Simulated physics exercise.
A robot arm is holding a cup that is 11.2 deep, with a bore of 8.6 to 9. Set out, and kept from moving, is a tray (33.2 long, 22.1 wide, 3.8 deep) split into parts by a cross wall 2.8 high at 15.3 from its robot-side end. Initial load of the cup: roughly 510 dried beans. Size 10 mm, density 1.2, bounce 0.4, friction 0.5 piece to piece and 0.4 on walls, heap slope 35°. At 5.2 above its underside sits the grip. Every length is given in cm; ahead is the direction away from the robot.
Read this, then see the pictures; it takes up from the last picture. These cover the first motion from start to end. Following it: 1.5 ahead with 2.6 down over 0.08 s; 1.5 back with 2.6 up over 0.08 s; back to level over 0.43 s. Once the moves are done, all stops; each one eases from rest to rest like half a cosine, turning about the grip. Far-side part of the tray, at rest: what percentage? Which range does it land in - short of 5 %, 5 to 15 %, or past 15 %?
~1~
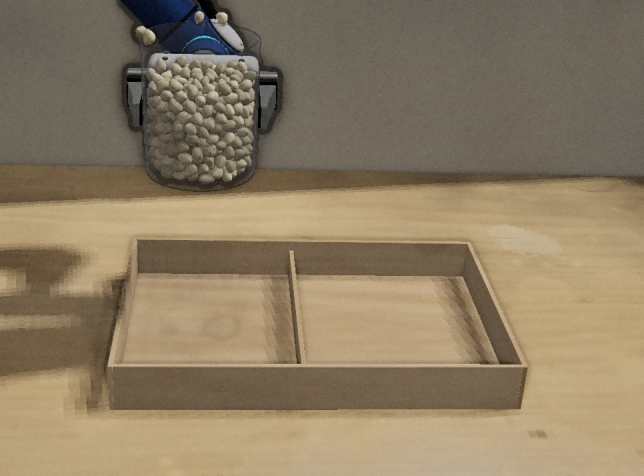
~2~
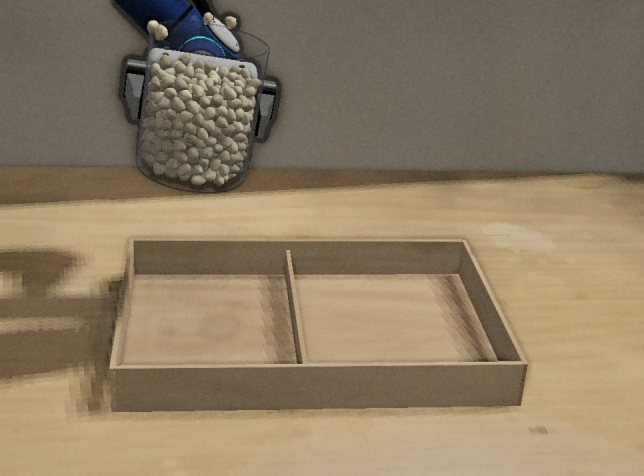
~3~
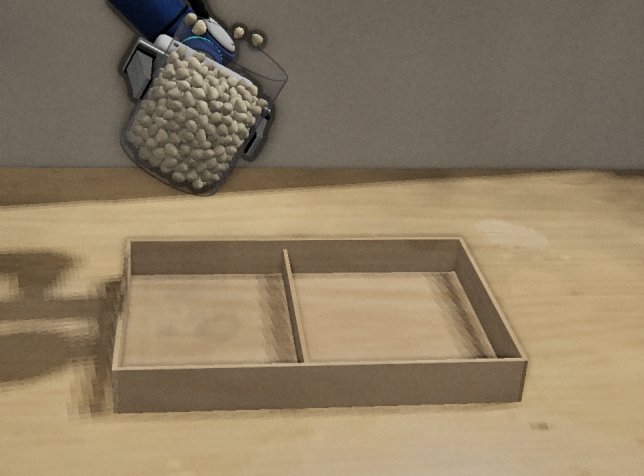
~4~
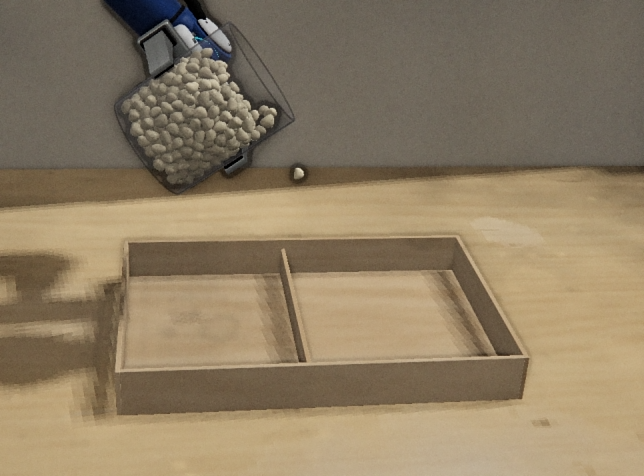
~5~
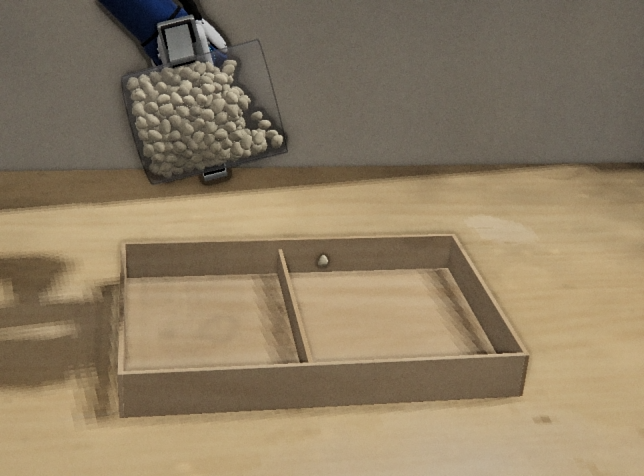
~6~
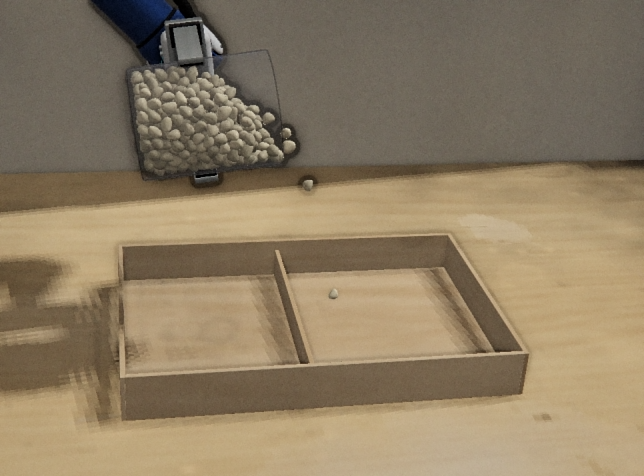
It lands in the 5 to 15 % range.
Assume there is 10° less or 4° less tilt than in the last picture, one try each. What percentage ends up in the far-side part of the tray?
Estimates, in order: 5 % and 5 %.
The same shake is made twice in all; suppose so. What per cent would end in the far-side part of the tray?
Estimate for that case: 20 %.
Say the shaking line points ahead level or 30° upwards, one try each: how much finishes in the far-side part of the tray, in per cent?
You'd get about 40 per cent with the first setting and about 55 per cent with the second.
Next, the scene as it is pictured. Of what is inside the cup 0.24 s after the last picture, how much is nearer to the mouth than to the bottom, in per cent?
40 %.
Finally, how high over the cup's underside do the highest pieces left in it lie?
Around 10.0 cm up.
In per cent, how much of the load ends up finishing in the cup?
Around 90 in a hundred.
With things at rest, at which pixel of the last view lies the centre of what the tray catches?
It lands close to (375, 319).
Then, 0.24 s on, tilted 77° forward, highest piece 24 above the table; 473 in the cup, 7 in the far-side part, 28 in flight or on a rim.
Then, 0.47 s on, tilted 14° forward, highest piece 26 above the table; 458 in the cup, 47 in the far-side part, 1 in the robot-side part, 2 in flight or on a rim.
Then, 0.79 s on, level, highest piece 26 above the table; 458 in the cup, 49 in the far-side part, 1 in the robot-side part.
Then, 1.84 s on, level, highest piece 26 above the table; 458 in the cup, 49 in the far-side part, 1 in the robot-side part.
In the end, 458 in the cup, 49 in the far-side part, 1 in the robot-side part. That is 10 % in the far-side part of the tray.
